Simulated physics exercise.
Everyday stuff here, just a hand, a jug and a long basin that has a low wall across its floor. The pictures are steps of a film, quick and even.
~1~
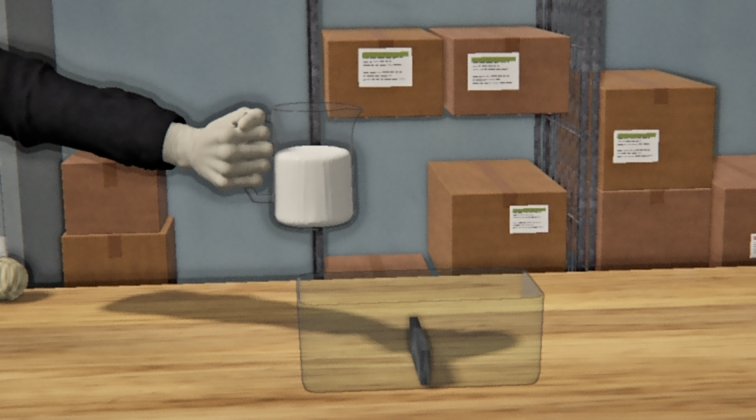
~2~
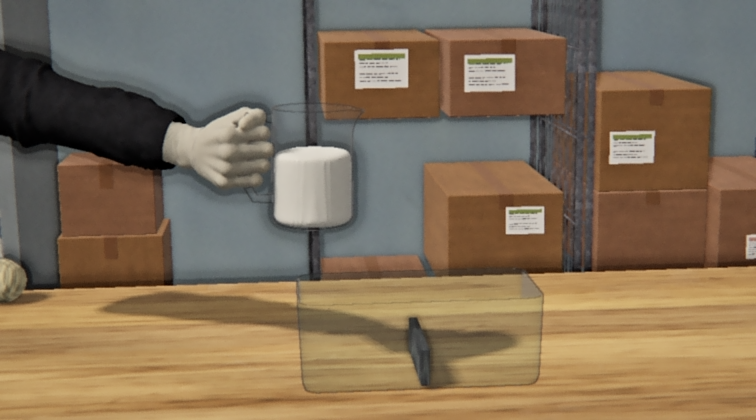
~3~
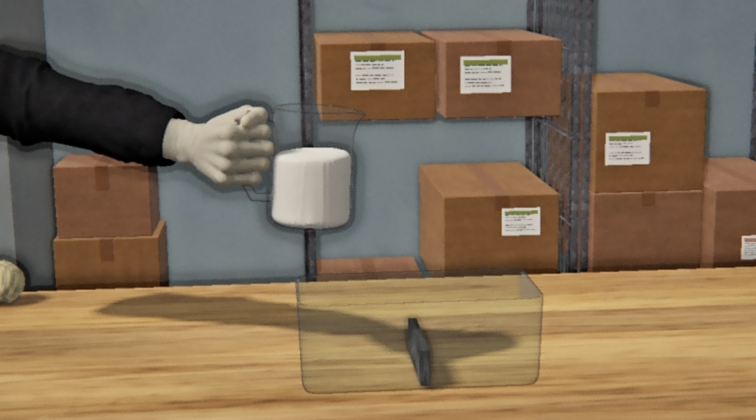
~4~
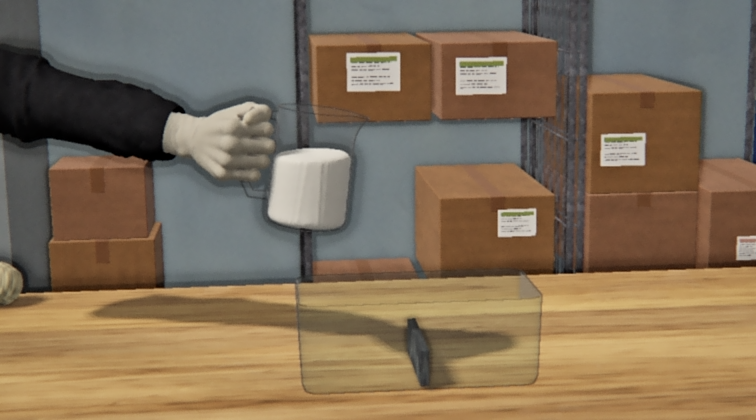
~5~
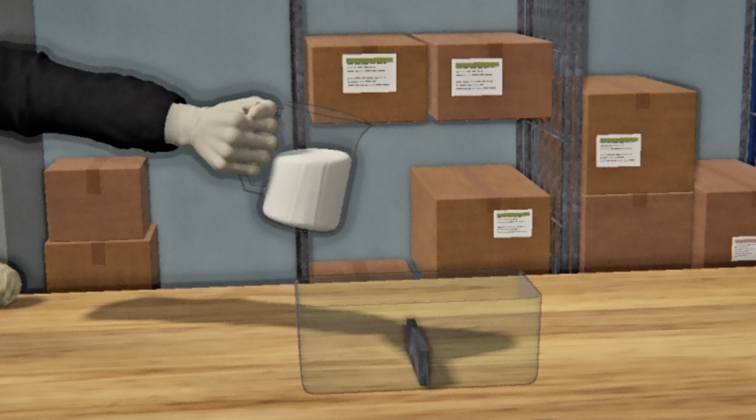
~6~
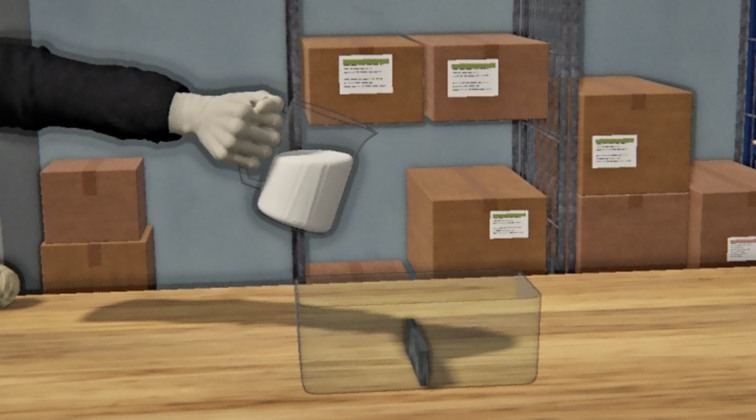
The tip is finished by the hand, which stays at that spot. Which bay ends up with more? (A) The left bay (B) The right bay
B, the right bay.
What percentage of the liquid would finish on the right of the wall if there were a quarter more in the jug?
Estimate: Around 90 per cent.
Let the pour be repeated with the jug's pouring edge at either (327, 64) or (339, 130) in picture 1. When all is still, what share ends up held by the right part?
35 % and 15 %.
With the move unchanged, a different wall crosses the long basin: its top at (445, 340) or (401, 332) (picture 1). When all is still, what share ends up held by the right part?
Respectively 35 and 95 per cent, approximately.
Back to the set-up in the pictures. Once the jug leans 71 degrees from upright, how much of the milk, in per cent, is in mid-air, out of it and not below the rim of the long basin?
Estimated at 5 per cent or so.
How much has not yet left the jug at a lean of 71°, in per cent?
Near 95 percent is still in there.
A moment on, the tilt is 71° and 96 per cent is still to pour, 0 is left of the wall and 0 right of it.
Next, the tilt is 94° and 54 per cent is still to pour, 0 is left of the wall and 22 right of it.
Then the tilt is 96° and 18 per cent is still to pour, 2 is left of the wall and 68 right of it.
Later the tilt is 96° and 6 per cent is still to pour, 5 is left of the wall and 85 right of it.
In the end 10 per cent lies left of the wall, 87 right of it and 2 outside.
